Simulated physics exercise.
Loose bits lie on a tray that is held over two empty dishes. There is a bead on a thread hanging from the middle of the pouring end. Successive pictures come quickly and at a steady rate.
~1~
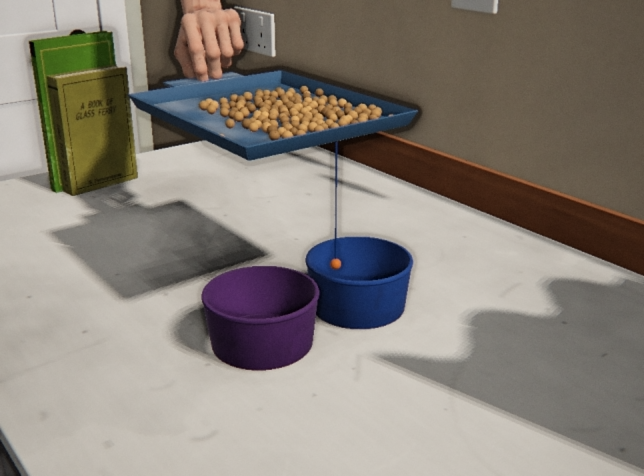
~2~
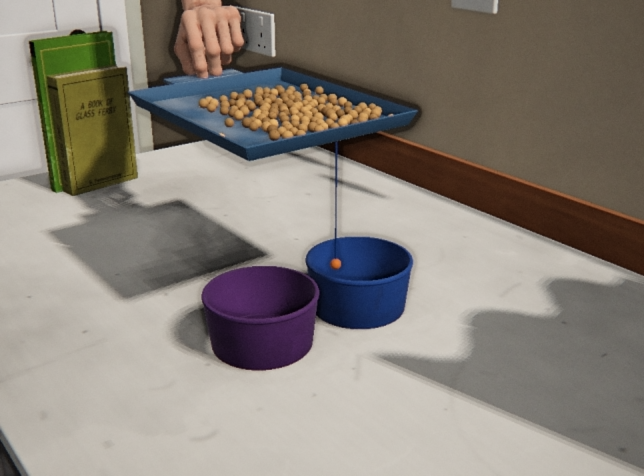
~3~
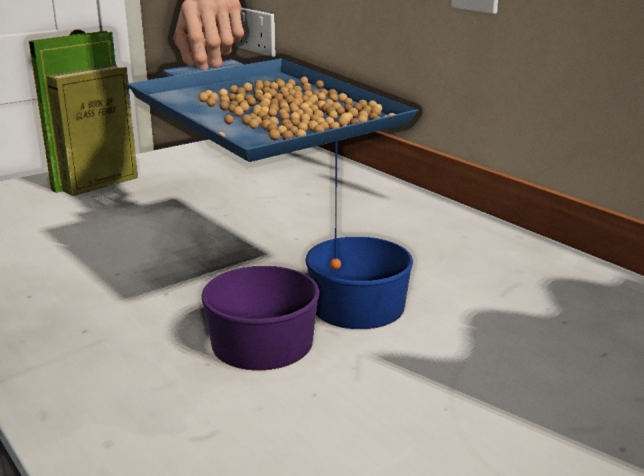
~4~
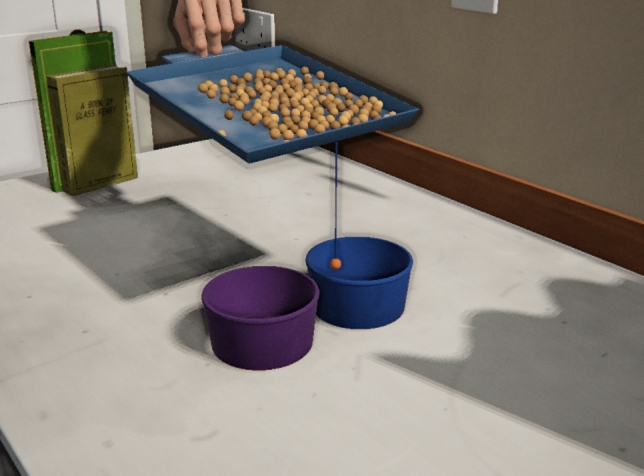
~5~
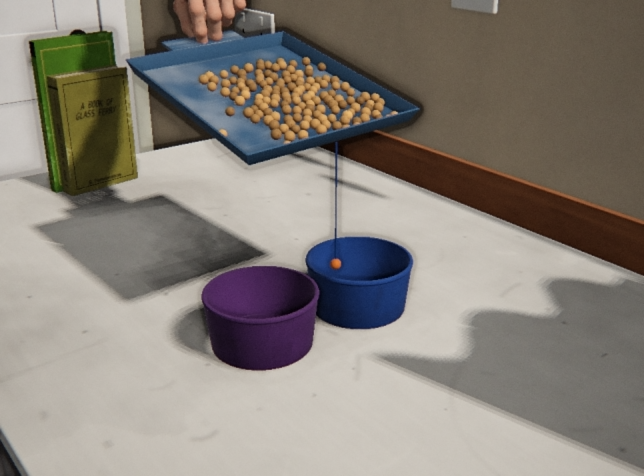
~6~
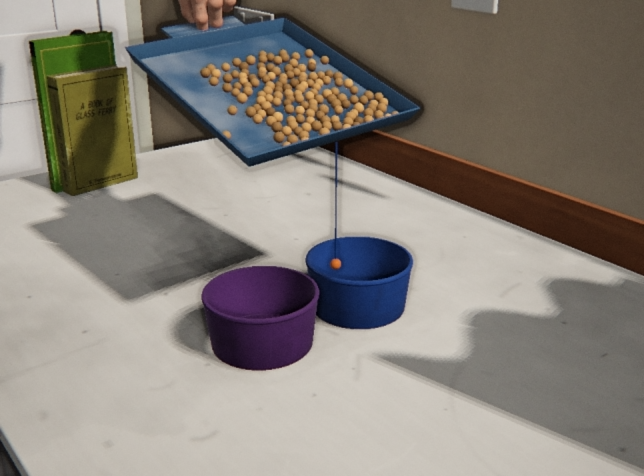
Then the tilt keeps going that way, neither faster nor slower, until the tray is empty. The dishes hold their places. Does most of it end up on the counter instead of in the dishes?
Yes, most of it lands on the counter.
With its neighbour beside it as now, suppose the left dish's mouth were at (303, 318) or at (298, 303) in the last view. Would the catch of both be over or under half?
Past half, then past half.
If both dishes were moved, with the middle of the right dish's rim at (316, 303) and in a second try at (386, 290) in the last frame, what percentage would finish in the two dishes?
About 80 and 90 per cent respectively.
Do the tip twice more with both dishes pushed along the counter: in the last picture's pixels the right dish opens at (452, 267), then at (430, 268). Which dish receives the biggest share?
First the left-hand dish, then the left one.
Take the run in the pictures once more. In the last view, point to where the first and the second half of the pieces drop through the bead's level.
First half (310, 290); second half (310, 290).
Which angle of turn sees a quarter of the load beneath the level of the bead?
Somewhere around 60 degrees.
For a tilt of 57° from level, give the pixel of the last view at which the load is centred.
The centre of the load shows up near (310, 148) in the last view.
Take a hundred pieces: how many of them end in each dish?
I'd say the left dish holds some 10 % and the right dish some 0 %.
Soon after the last picture, tray tipped steeply; about two thirds on the tray; a small part outside both; about a quarter in the air.
A little later, tray tipped right over; a small part in the left dish; a stray few in the right dish; most outside both; a small part in the air.
Later still, tray tipped past a quarter turn; a small part in the left dish; a stray few in the right dish; nearly all outside both.
By the end, tray tipped past a quarter turn; a small part in the left dish; a stray few in the right dish; nearly all outside both.
